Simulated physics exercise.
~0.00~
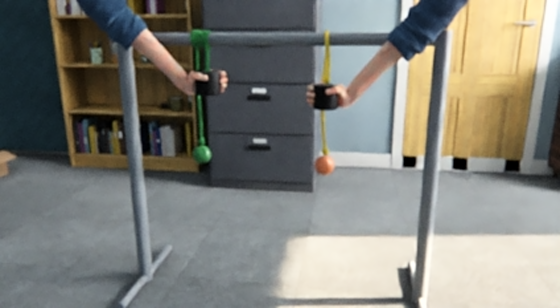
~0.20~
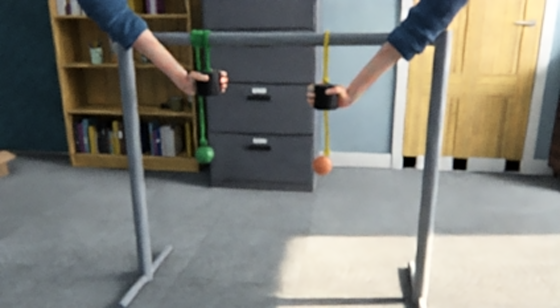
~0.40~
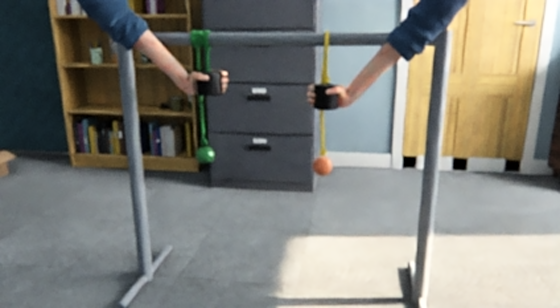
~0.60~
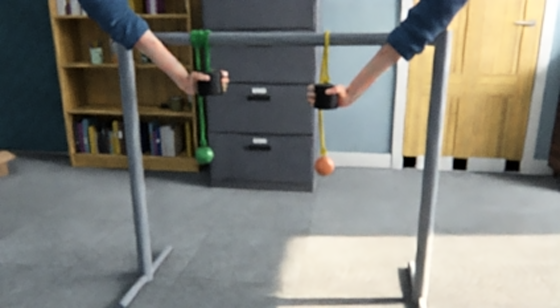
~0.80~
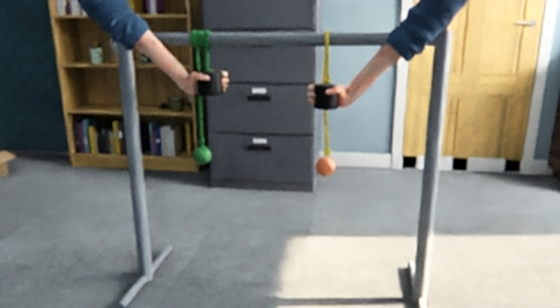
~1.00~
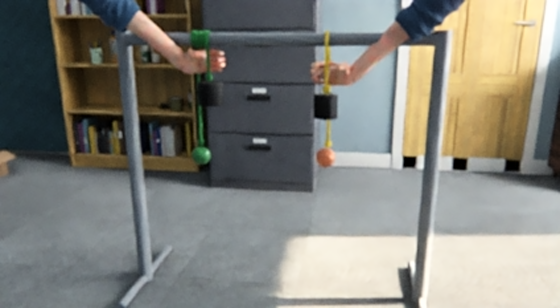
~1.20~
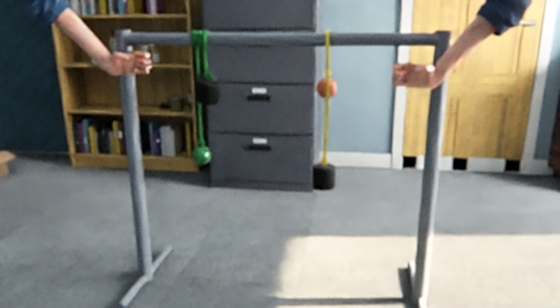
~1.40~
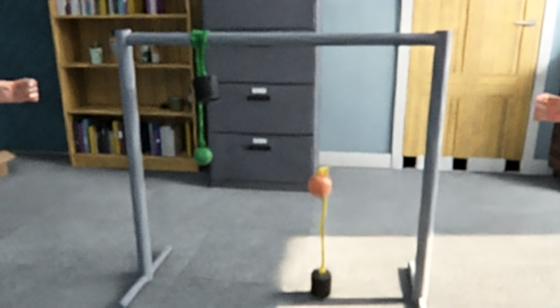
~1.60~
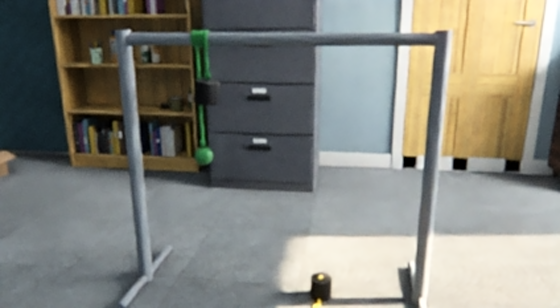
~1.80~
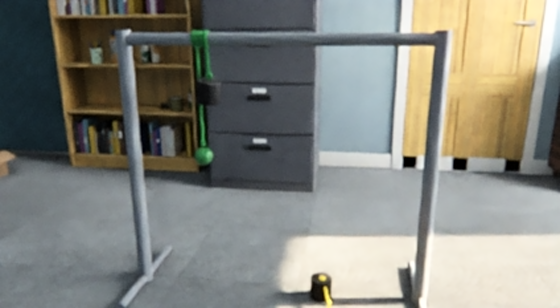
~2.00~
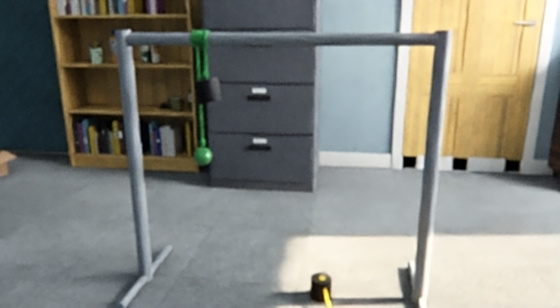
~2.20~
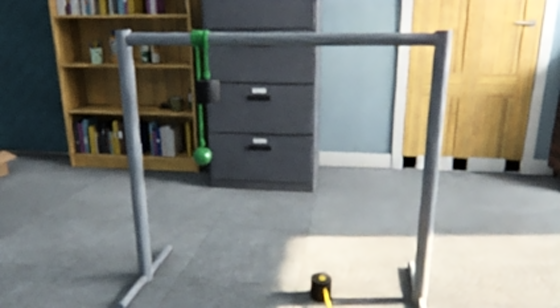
In the video, two hands hold black blocks on green and yellow cords looped over a gray bar, then let go and withdraw. The left block stays hanging with its green ball, while the right one drops, pulling its orange ball up and over, and ends on the floor.
